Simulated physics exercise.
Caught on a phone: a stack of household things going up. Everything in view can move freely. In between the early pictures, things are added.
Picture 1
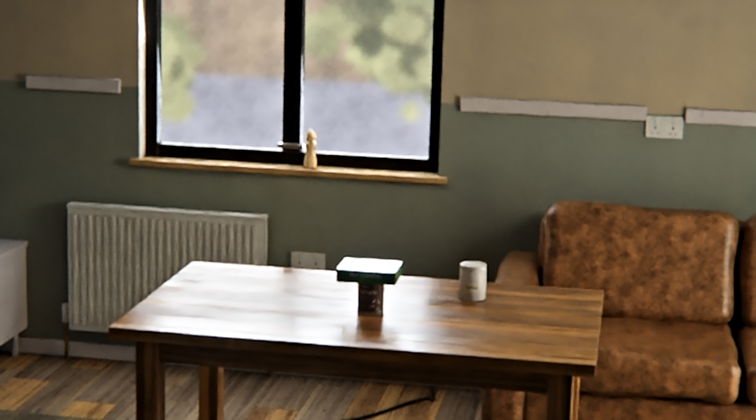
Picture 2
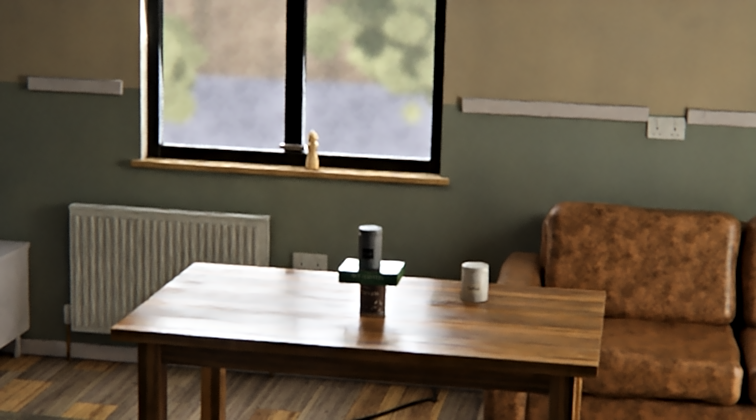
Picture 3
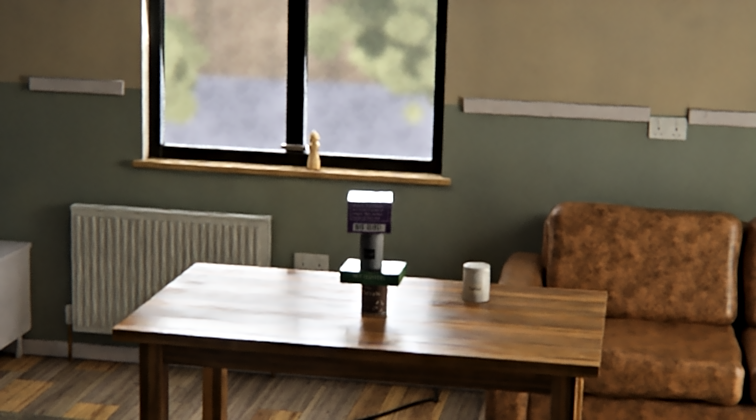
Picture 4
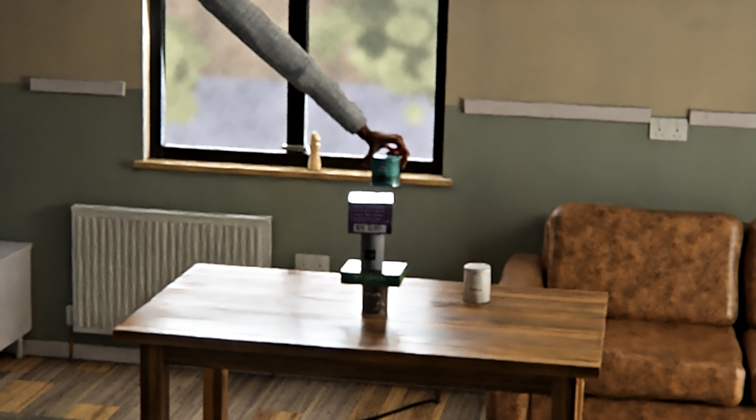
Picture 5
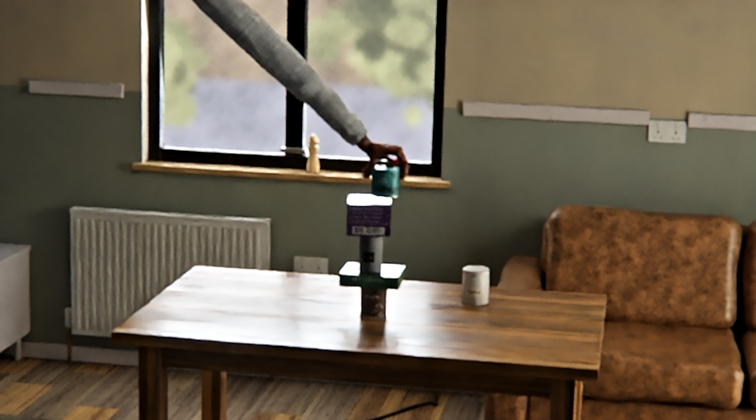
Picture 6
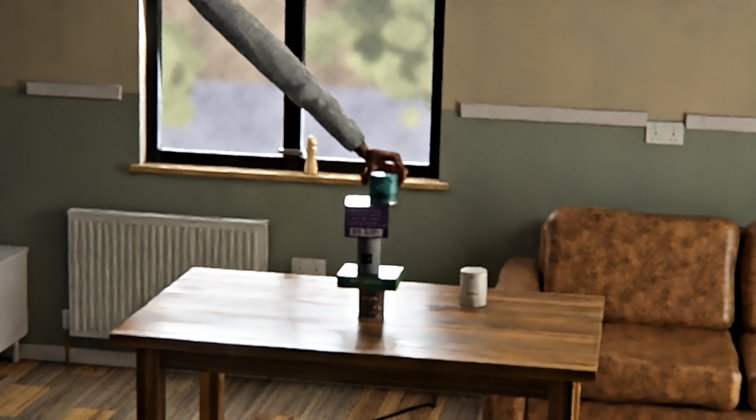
An arm in a grey sleeve reached in from the upper left and lowered a turquoise pot onto the purple box, after a grey jar and that box had appeared on the stack.
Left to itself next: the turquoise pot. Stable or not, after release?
Stable.
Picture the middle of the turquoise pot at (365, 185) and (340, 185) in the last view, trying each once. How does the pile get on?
Result 1: Pile stable; result 2: Pile falls.
Then, 0.20 s after the last picture, nothing has stirred.
Then, 0.40 s after the last picture, turquoise pot resting near (383, 188).
At rest, all 6 in place. Seen from the same camera at the end, turquoise pot near (383, 188). The pile keeps its balance.
